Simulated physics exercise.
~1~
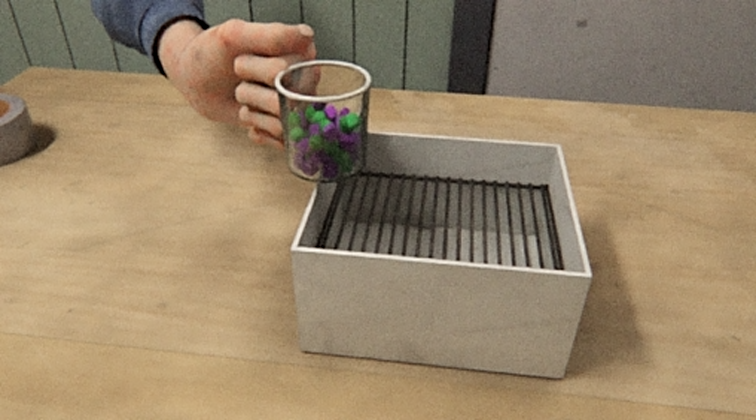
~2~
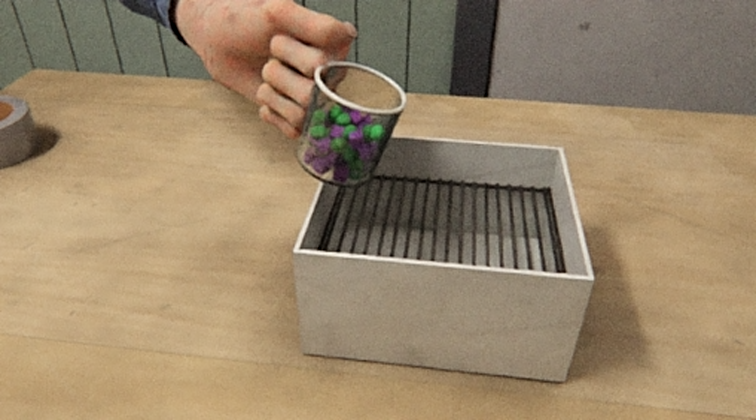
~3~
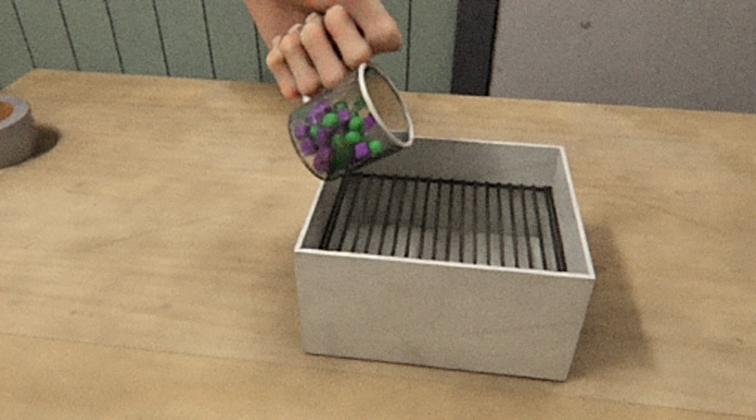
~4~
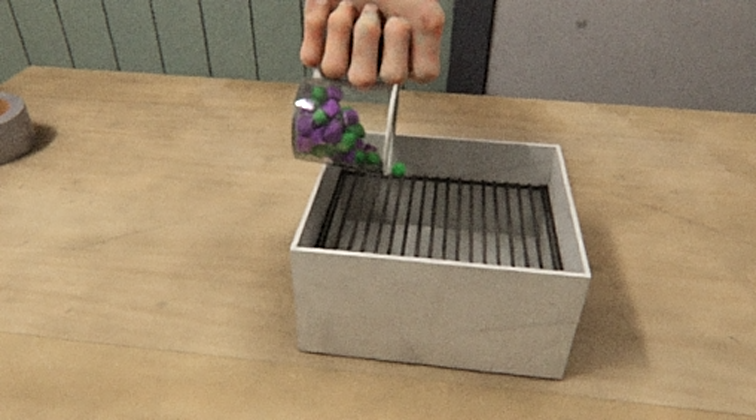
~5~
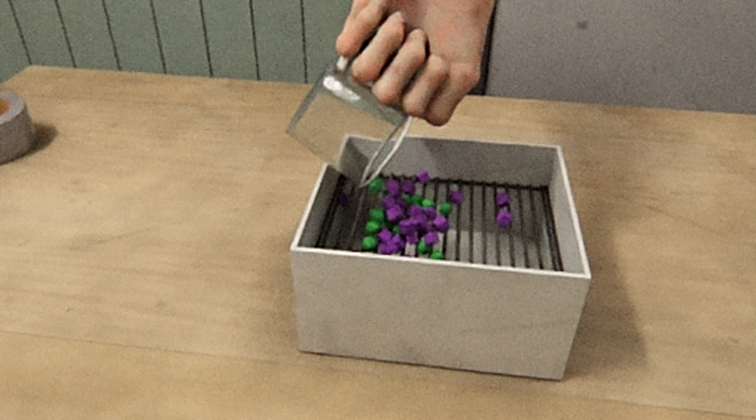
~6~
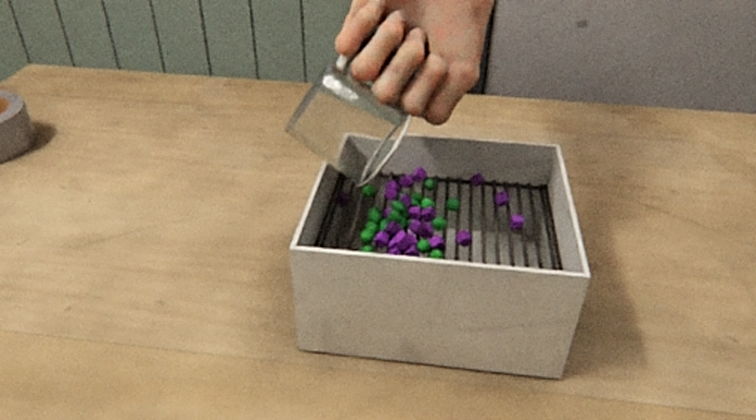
A hand tipped a clear cup of green and purple pieces over a pale box with a wire rack inside, turning it until they all tumbled out, and both colours ended up scattered on top of the wires beneath the emptied cup.
